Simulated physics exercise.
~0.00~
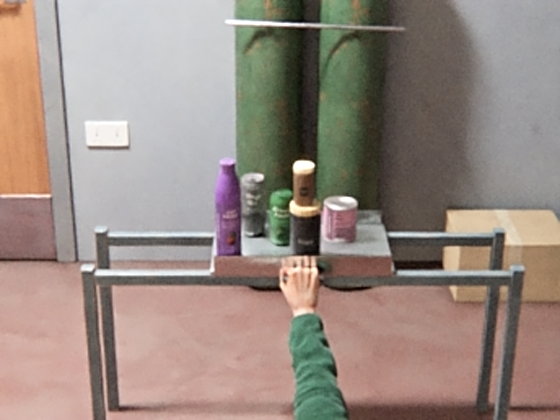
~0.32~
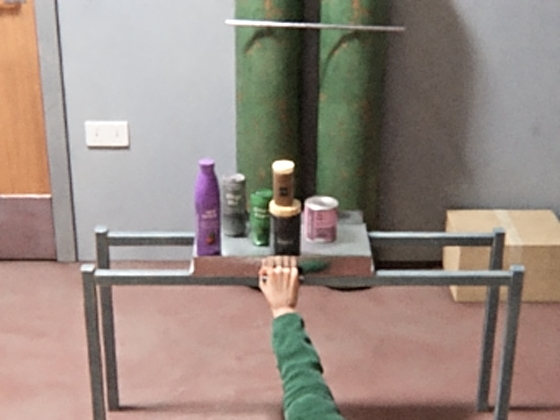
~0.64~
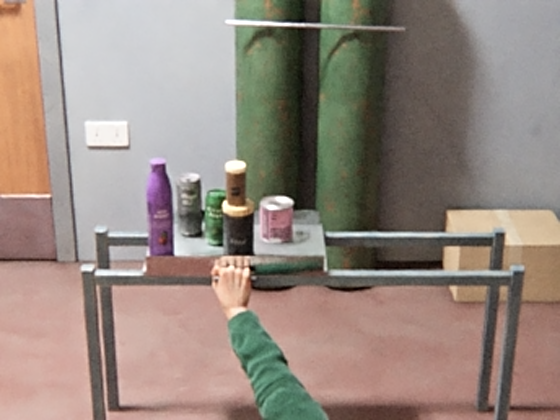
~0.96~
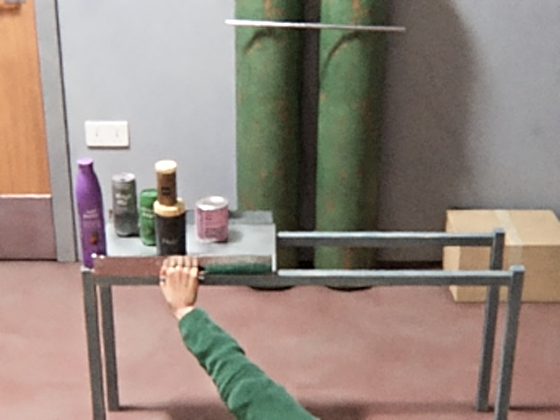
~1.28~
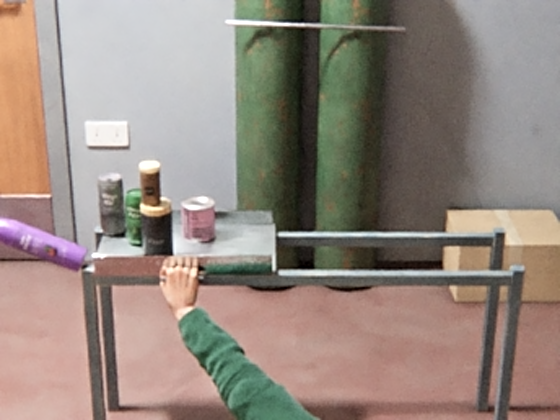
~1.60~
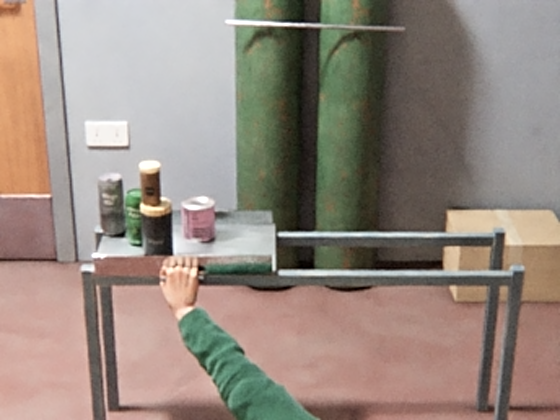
A sliding shelf pushed left by a green-sleeved hand, the purple bottle toppling off its end while the other containers stay upright.
